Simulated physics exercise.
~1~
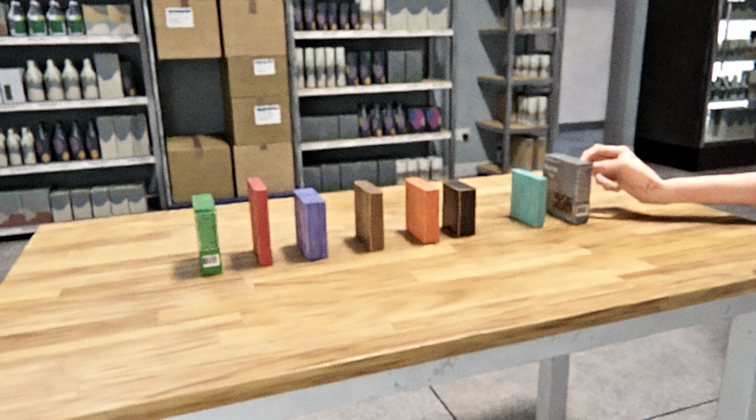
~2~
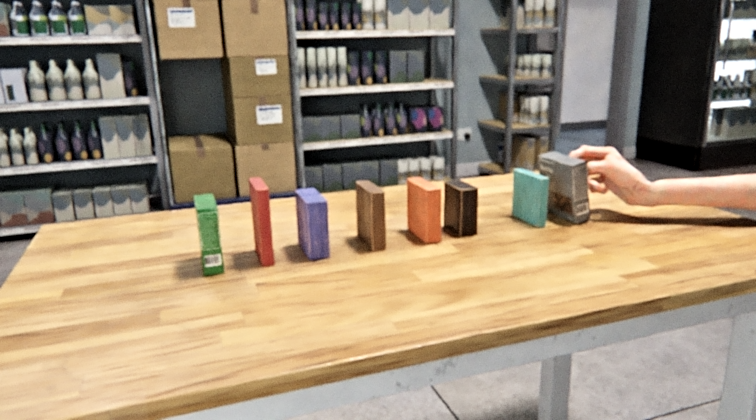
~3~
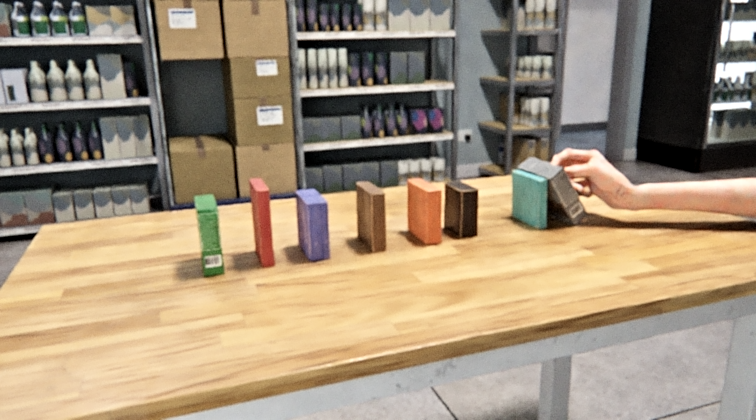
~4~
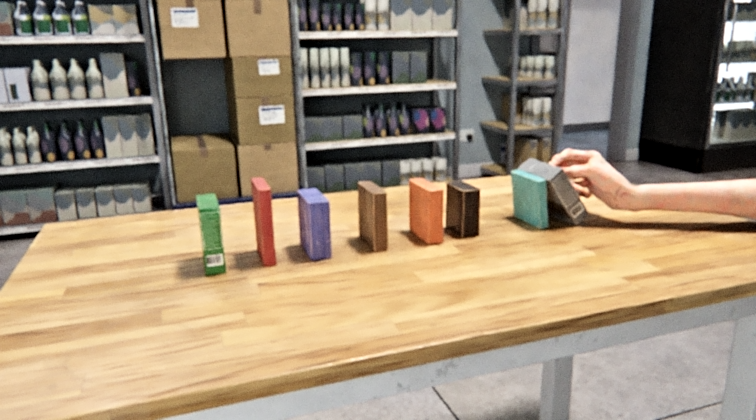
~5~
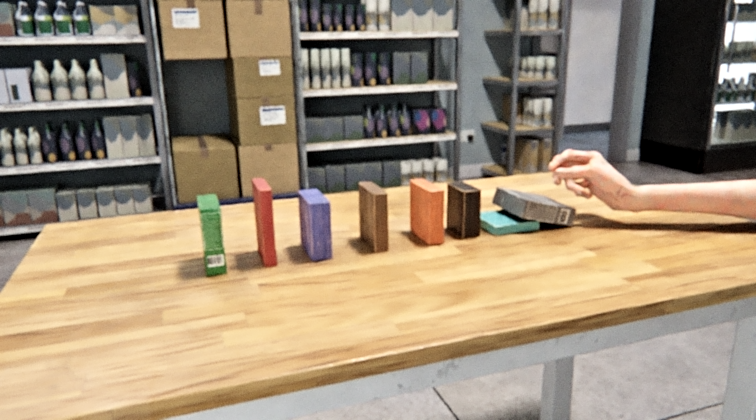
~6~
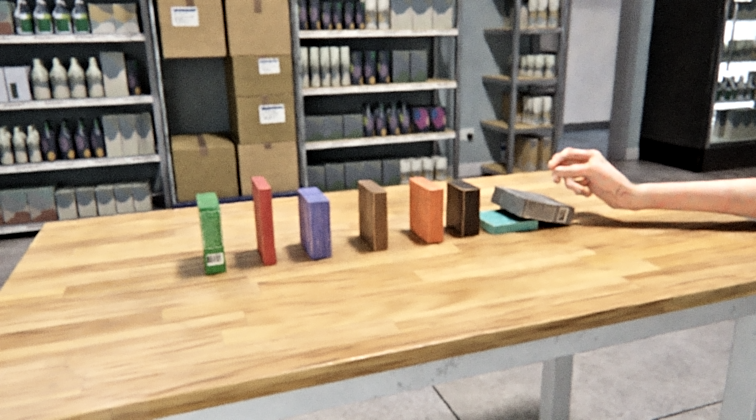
A hand tips a grey packet left, toppling the turquoise block, while the others stay upright.
